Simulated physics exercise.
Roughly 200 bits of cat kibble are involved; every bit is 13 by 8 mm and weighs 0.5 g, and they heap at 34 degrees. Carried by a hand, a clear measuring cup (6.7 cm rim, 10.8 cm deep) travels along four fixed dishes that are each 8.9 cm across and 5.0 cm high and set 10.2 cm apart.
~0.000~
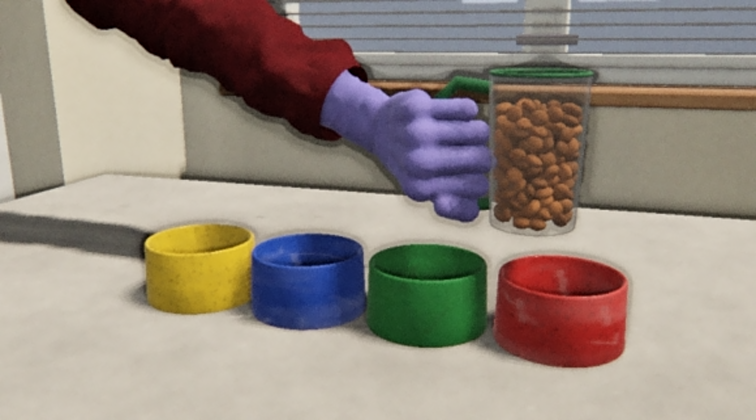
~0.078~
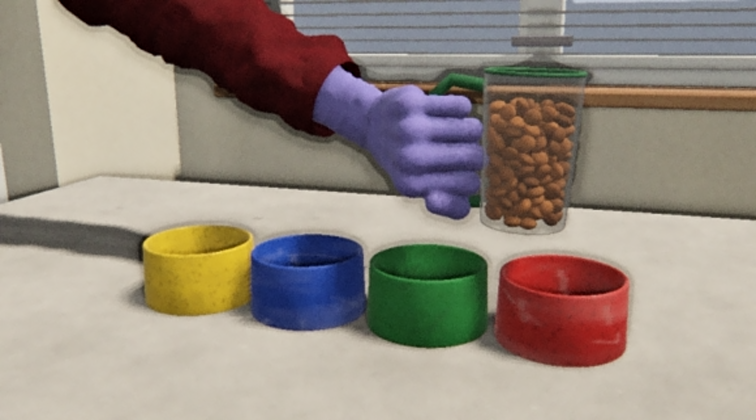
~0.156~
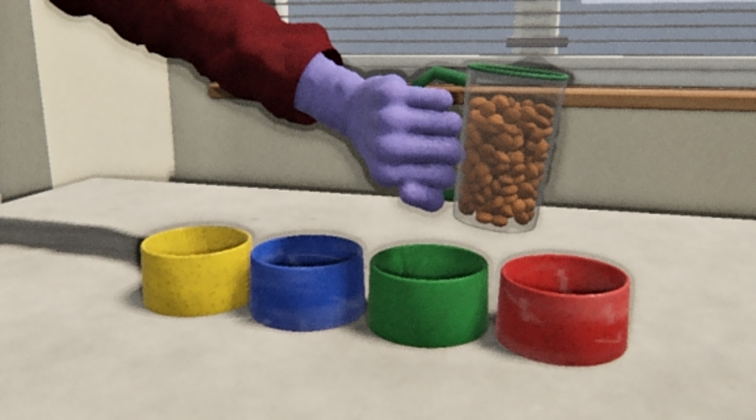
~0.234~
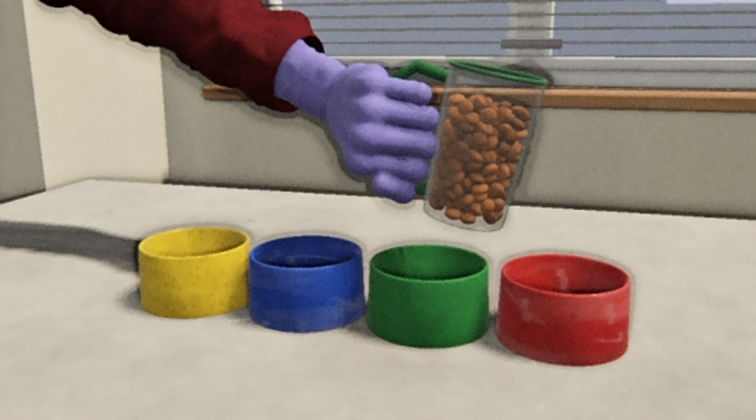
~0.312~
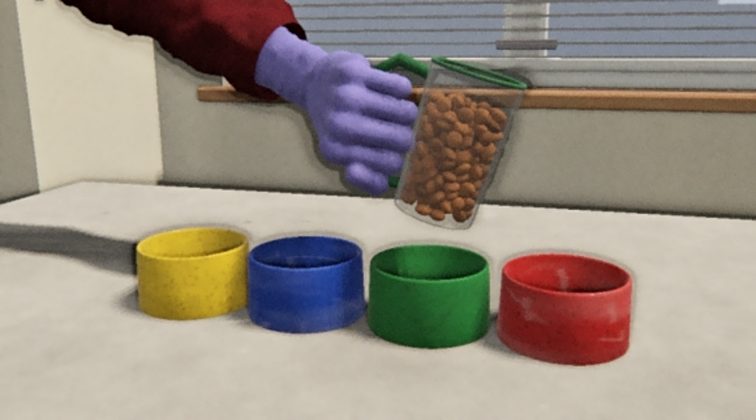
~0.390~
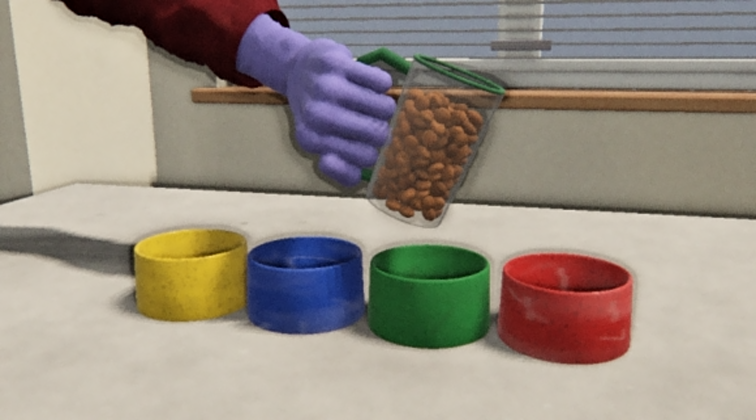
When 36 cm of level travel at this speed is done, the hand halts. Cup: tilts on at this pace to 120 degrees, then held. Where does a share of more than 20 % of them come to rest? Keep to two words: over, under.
Red: Under, blue: Under, green: Under, yellow: Over, counter: Under.
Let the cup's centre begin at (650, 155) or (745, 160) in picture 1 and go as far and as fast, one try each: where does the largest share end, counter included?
Blue, then blue.
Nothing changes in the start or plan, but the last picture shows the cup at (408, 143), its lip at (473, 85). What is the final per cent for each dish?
Dish by dish: Red 0 percent, blue 0 percent, green 0 percent, yellow 100 percent.
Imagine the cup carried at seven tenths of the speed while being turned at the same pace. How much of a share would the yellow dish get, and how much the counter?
Result - yellow dish: 80; counter: 10.
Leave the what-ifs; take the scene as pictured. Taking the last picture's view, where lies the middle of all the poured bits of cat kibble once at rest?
About (190, 269).
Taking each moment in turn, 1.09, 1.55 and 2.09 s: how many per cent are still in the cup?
At the three moments: 100, 100 and 40 percent.
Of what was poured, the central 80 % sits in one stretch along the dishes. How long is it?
Roughly 5 cm of the row.
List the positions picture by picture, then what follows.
Cup at (536, 150), tilt 0 degrees, lip at (591, 74), moved 0.0 cm; middle of the pieces at (535, 160); red dish at (562, 276); green dish at (428, 262); blue dish at (308, 250); yellow dish at (200, 239), in the first picture.
Cup at (528, 149), tilt 2 degrees, lip at (585, 75), moved 0.6 cm; middle of the pieces at (527, 159), in the second picture.
Cup at (505, 148), tilt 6 degrees, lip at (567, 78), moved 2.3 cm; middle of the pieces at (503, 157), in the third picture.
Cup at (480, 146), tilt 11 degrees, lip at (545, 83), moved 4.1 cm; middle of the pieces at (477, 156), in the fourth picture.
Cup at (455, 145), tilt 17 degrees, lip at (524, 87), moved 6.0 cm; middle of the pieces at (452, 154), in the fifth picture.
Cup at (430, 143), tilt 22 degrees, lip at (503, 93), moved 7.8 cm; middle of the pieces at (427, 152); red dish at (566, 273); green dish at (430, 262); blue dish at (305, 253); yellow dish at (192, 244). The cup turns about 65 degrees a second and travels 24 cm a second, in the sixth picture.
Then, at 1.09 s, tilt 68 degrees; cup holds 100 %.
Then, at 1.55 s, tilt 98 degrees; cup holds 100 %.
After 2.09 s, tilt 120 degrees; cup holds 40 %, yellow 60 %.
By 2.9 s all is still; red 0 %, blue 0 %, green 0 %, yellow 100 %, counter 0 %.
